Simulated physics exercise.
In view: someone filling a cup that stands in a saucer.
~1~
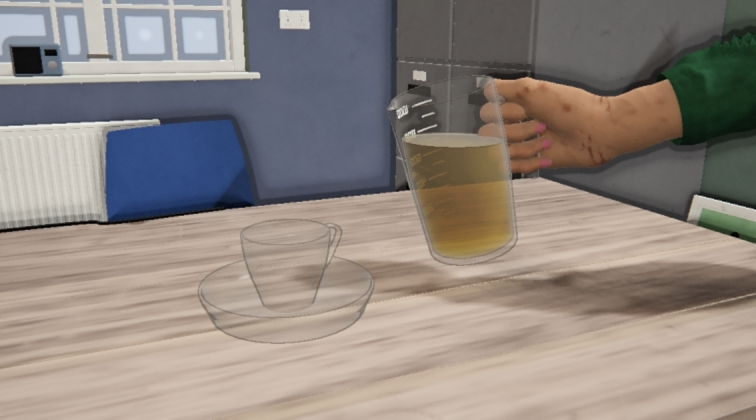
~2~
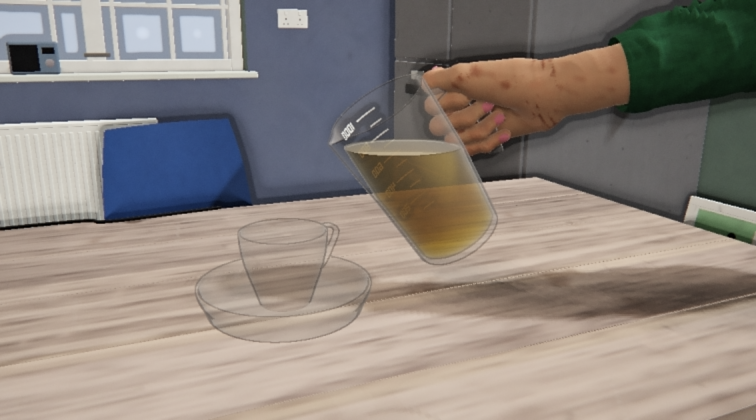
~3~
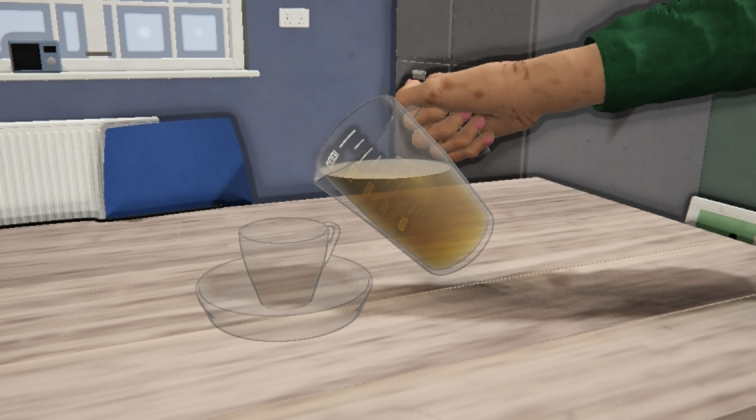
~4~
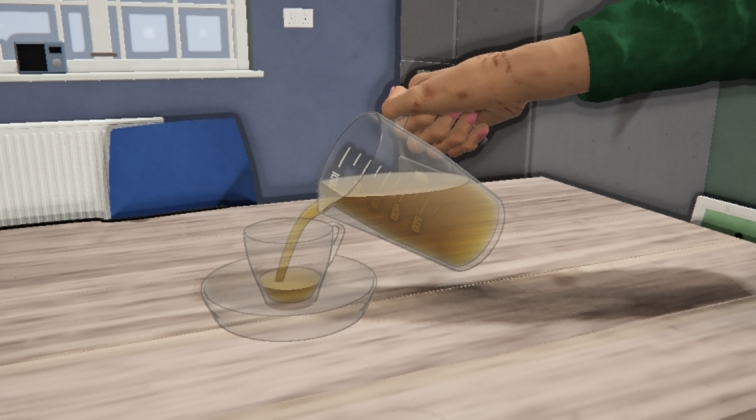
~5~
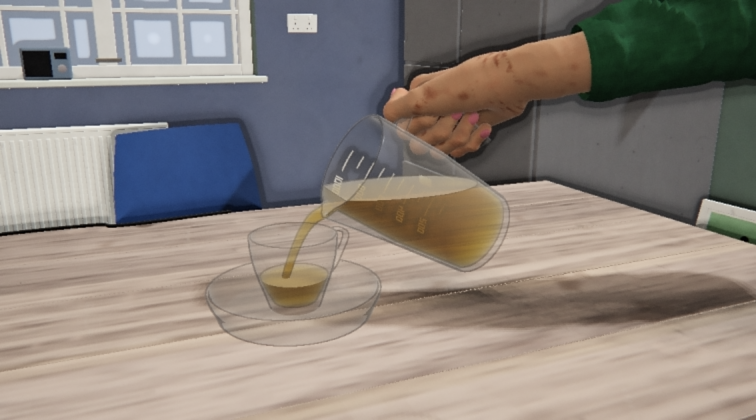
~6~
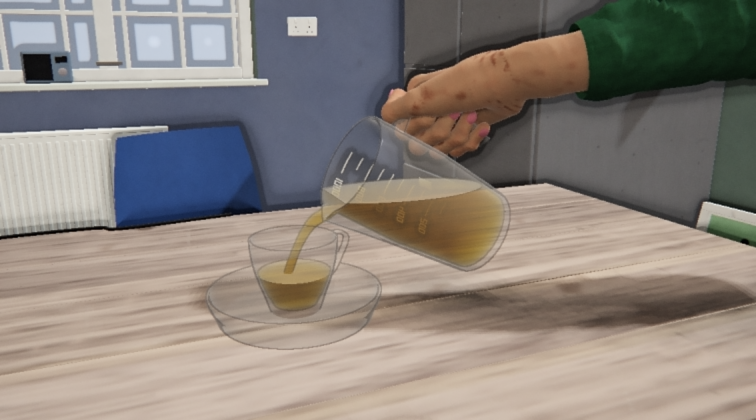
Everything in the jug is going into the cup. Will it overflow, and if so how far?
It overflows cup and saucer.
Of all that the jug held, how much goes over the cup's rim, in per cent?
Roughly 70 per cent.
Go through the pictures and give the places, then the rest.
In the first picture, the jug is on its way; jug (457, 168) about two thirds full; cup (287, 264) empty; saucer (314, 320) dry.
In the second picture, the apple juice nears the lip; jug (417, 171) tipped 35° with all of its load; cup (284, 263) empty.
In the third picture, the apple juice nears the lip; jug (407, 188) tipped 45° with all of its load; cup (285, 262) empty.
In the fourth picture, pouring; jug (411, 196) tipped 60° with nearly all of its load; cup about a quarter full, surface at (290, 279).
In the fifth picture, pouring; jug (415, 197) tipped 60° with nearly all of its load; cup (294, 267) about a third full.
In the sixth picture, pouring; jug (416, 198) tipped 60° with nearly all of its load; cup about half full, surface at (294, 271); saucer (321, 327) dry.
A moment on, the cup is full to the brim; the saucer is wet, with room to spare.
Further on, the cup is full to the brim; the saucer is full and running over.
When it is over, the cup is full to the brim; the saucer is full and running over.
